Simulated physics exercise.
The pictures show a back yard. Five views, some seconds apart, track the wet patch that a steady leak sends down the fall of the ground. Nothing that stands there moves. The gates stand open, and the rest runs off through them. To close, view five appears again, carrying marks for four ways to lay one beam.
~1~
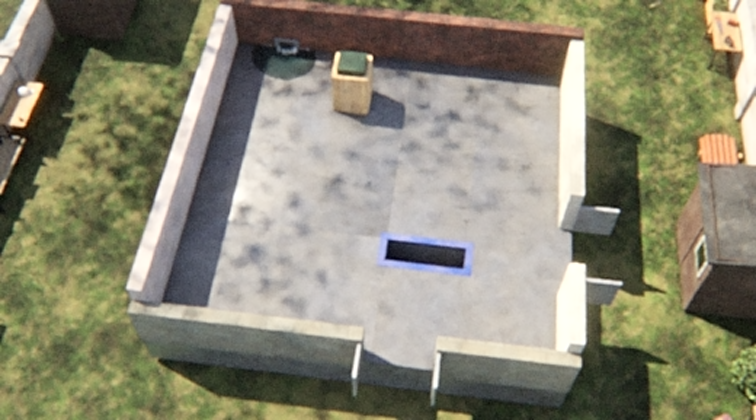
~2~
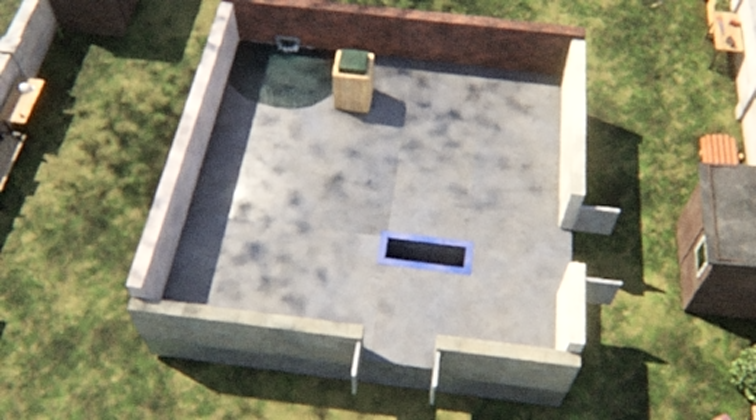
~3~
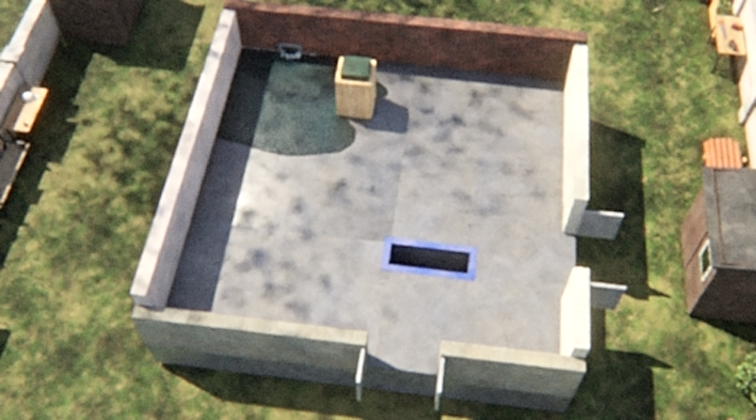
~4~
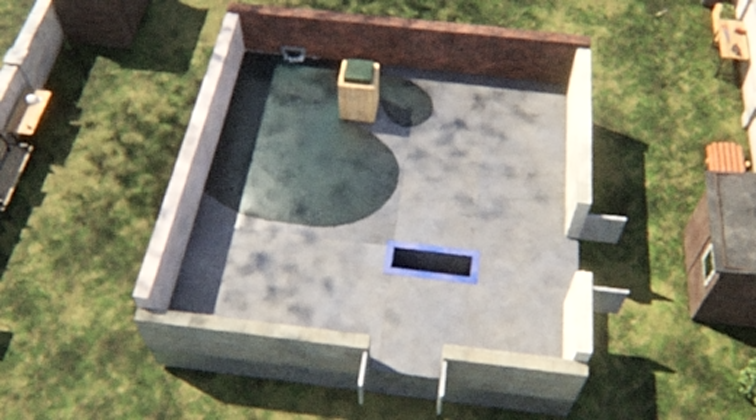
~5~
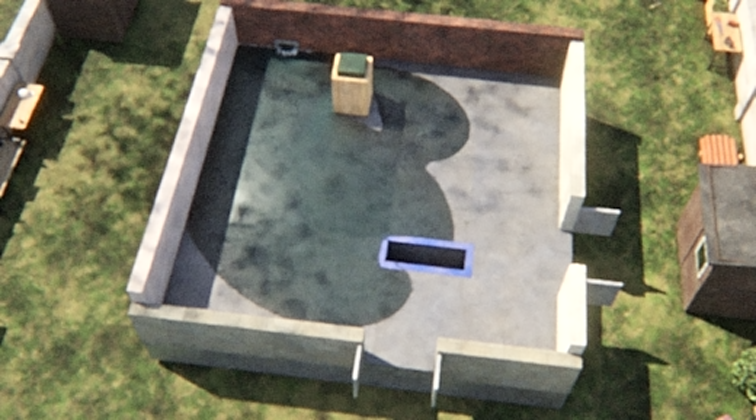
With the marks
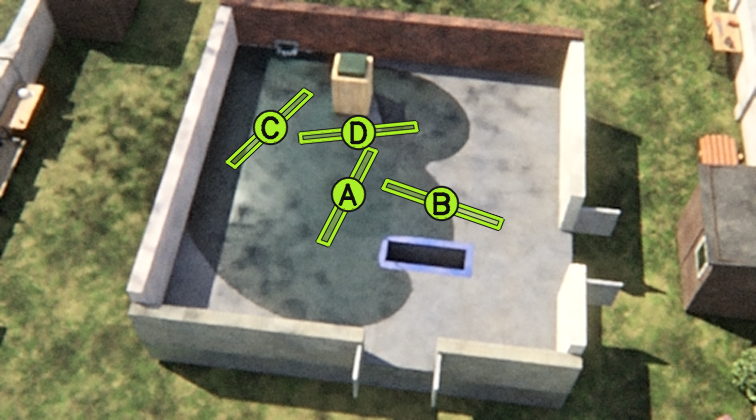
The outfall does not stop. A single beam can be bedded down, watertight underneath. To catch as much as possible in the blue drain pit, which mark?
The best place is B.
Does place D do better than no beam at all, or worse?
Worse.
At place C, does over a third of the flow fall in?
No.
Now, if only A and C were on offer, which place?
C it is.
On the marked copy, A from (323, 242) to (371, 149); B from (385, 184) to (500, 224); C from (231, 164) to (307, 92); D from (300, 137) to (416, 126).
If A is chosen, about 14 % of the stream goes into the blue drain pit, about 83 % out by the gates.
If B is chosen, about 23 % of the stream goes into the blue drain pit, about 71 % out by the gates.
If C is chosen, about 18 % of the stream goes into the blue drain pit, about 77 % out by the gates.
If D is chosen, about 16 % of the stream goes into the blue drain pit, about 81 % out by the gates.
